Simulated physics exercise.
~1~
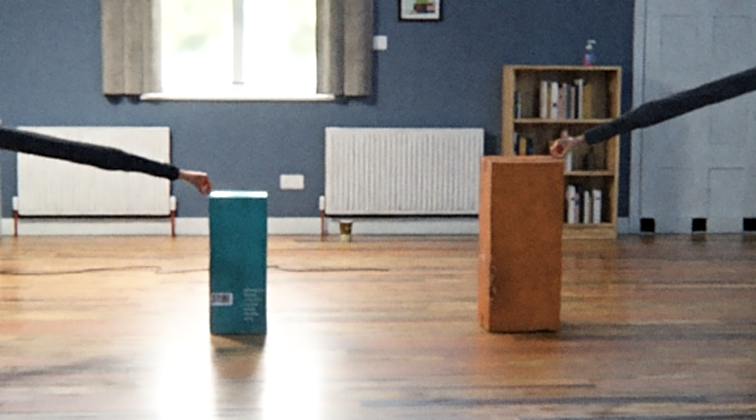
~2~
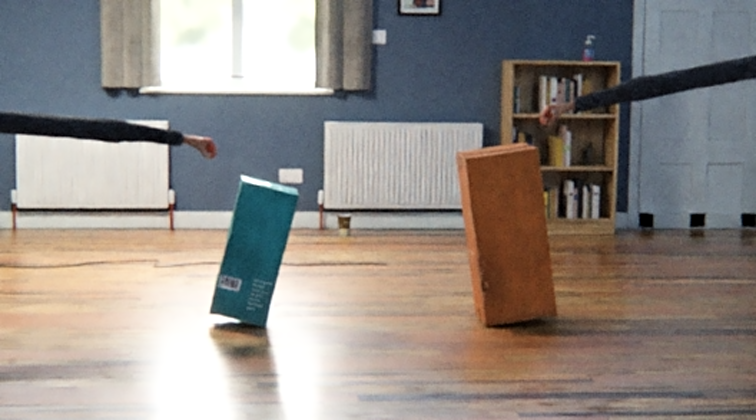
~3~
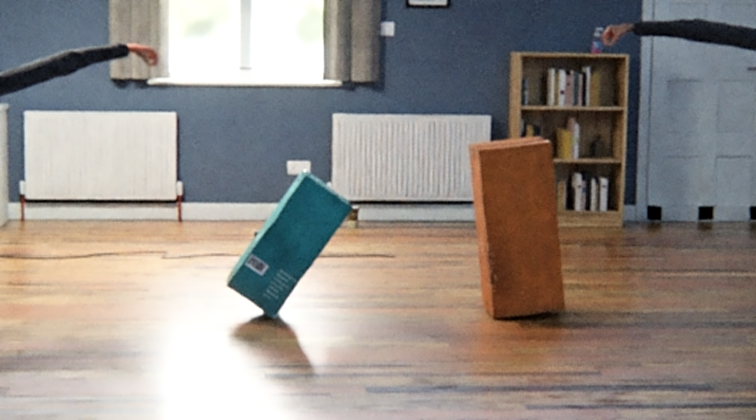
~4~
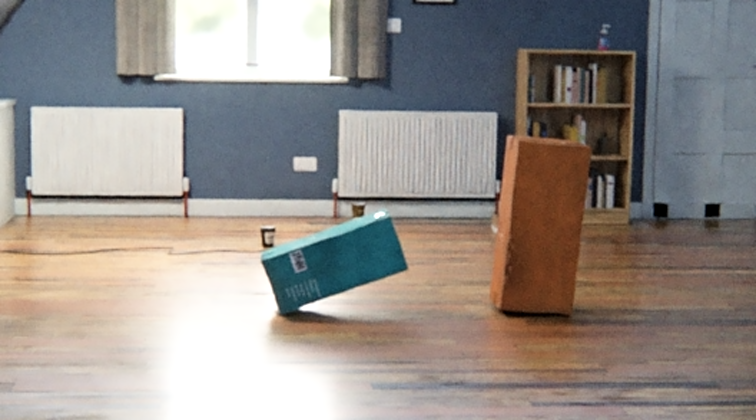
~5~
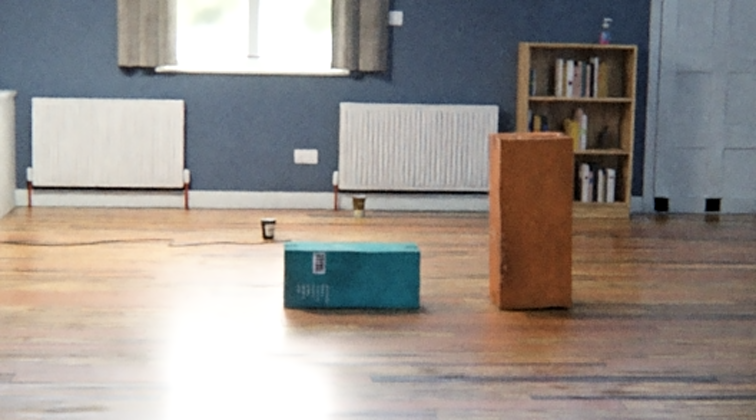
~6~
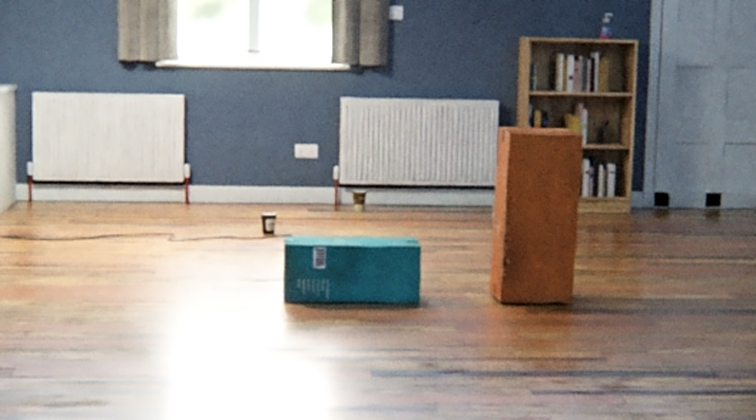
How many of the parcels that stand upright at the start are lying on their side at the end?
One of the two parcels, the turquoise one, is lying on its side at the end.
In the video, two hands let go of a turquoise parcel and an orange parcel, each tilted on a wooden floor, and draw away. The turquoise parcel topples to the right onto its side, while the orange one rocks back and stays upright.
